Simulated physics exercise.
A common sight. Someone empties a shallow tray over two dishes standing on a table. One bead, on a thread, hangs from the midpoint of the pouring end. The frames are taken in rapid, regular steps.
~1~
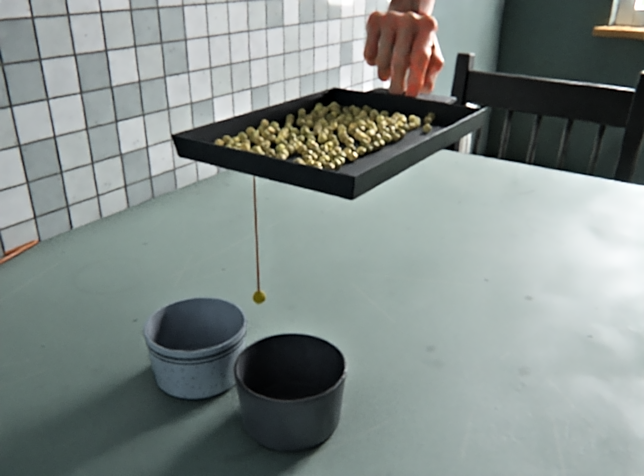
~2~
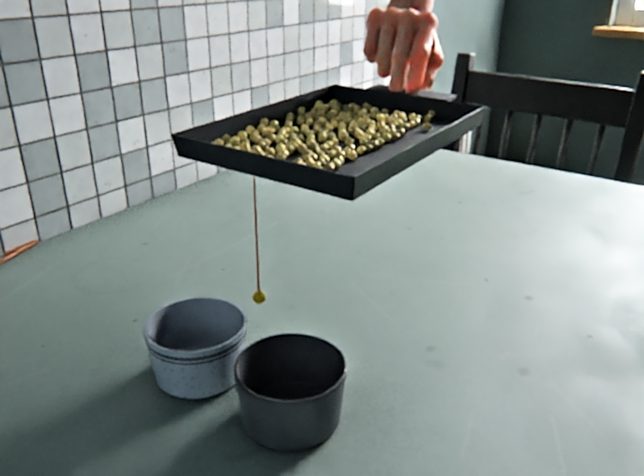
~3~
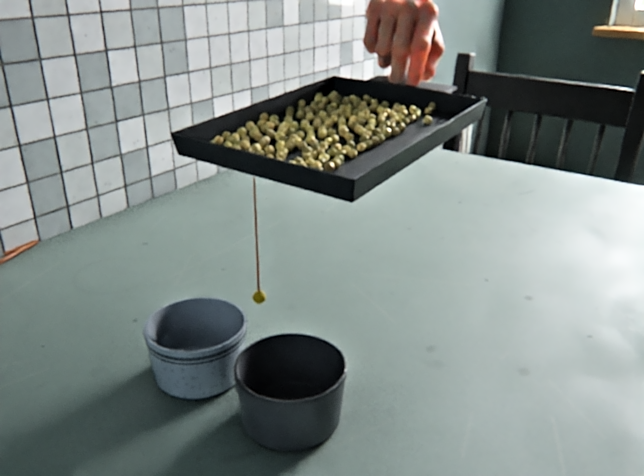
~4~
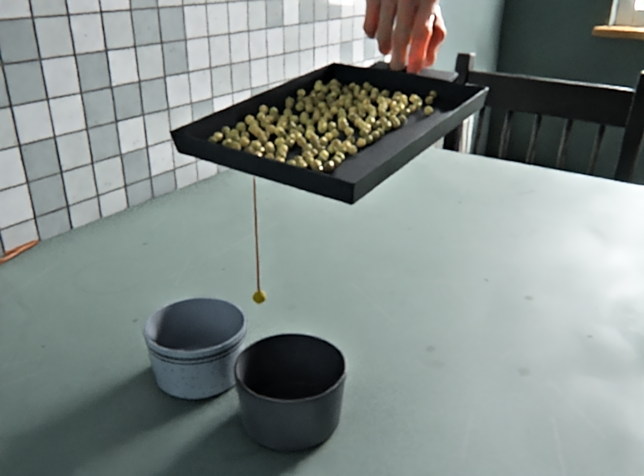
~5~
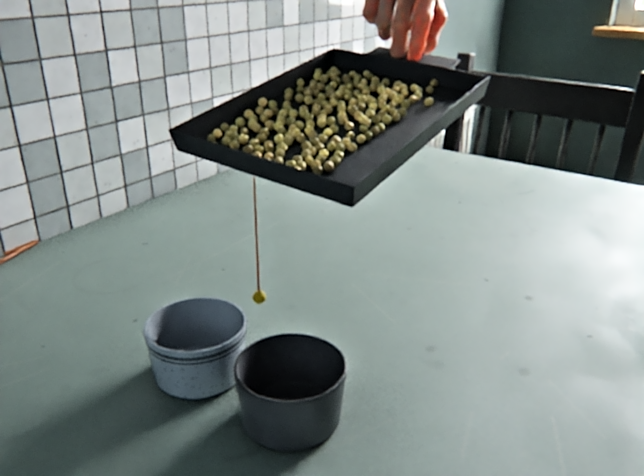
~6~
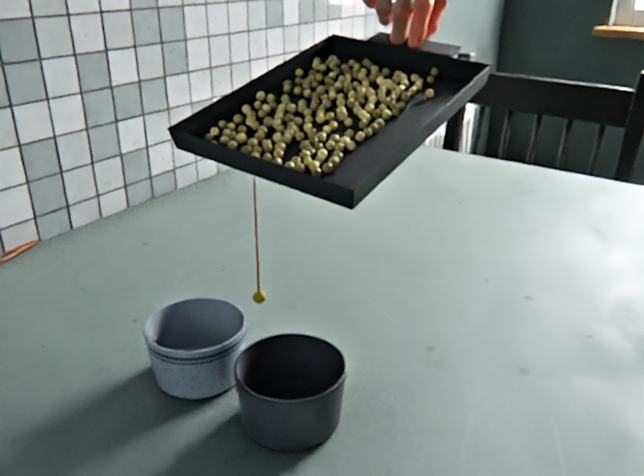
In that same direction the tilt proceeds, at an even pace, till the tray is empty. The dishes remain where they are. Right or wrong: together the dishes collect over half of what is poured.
Right.
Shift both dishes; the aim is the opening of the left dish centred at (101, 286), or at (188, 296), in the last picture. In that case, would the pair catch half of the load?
So that's a lesser portion the first time round, a lesser portion the second.
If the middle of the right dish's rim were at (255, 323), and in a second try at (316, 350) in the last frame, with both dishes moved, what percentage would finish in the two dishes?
You'd get 10 in a hundred the first time and 80 in a hundred the second.
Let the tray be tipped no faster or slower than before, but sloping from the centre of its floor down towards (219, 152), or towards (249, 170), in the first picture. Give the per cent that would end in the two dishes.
Case one 20 %; case two 60 %.
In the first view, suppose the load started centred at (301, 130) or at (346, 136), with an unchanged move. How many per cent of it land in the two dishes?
You'd see roughly 70 per cent first and roughly 70 per cent second.
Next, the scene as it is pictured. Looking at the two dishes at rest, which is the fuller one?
It's the one placed right that wins here.
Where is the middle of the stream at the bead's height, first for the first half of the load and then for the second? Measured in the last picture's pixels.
It passes near (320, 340) first and then near (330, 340).
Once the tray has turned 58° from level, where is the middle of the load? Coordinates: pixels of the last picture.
(308, 147).
Just after the last frame, tray tipped steeply; almost all on the tray; just a few in the right dish; just a few outside both; just a few in the air.
A moment on, tray tipped right over; roughly a third on the tray; roughly a third in the right dish; about a tenth outside both; roughly a quarter in the air.
Further on, tray tipped past a quarter turn; roughly two thirds in the right dish; just a few in the left dish; roughly a third outside both.
When it is over, tray tipped past a quarter turn; roughly two thirds in the right dish; just a few in the left dish; roughly a third outside both.
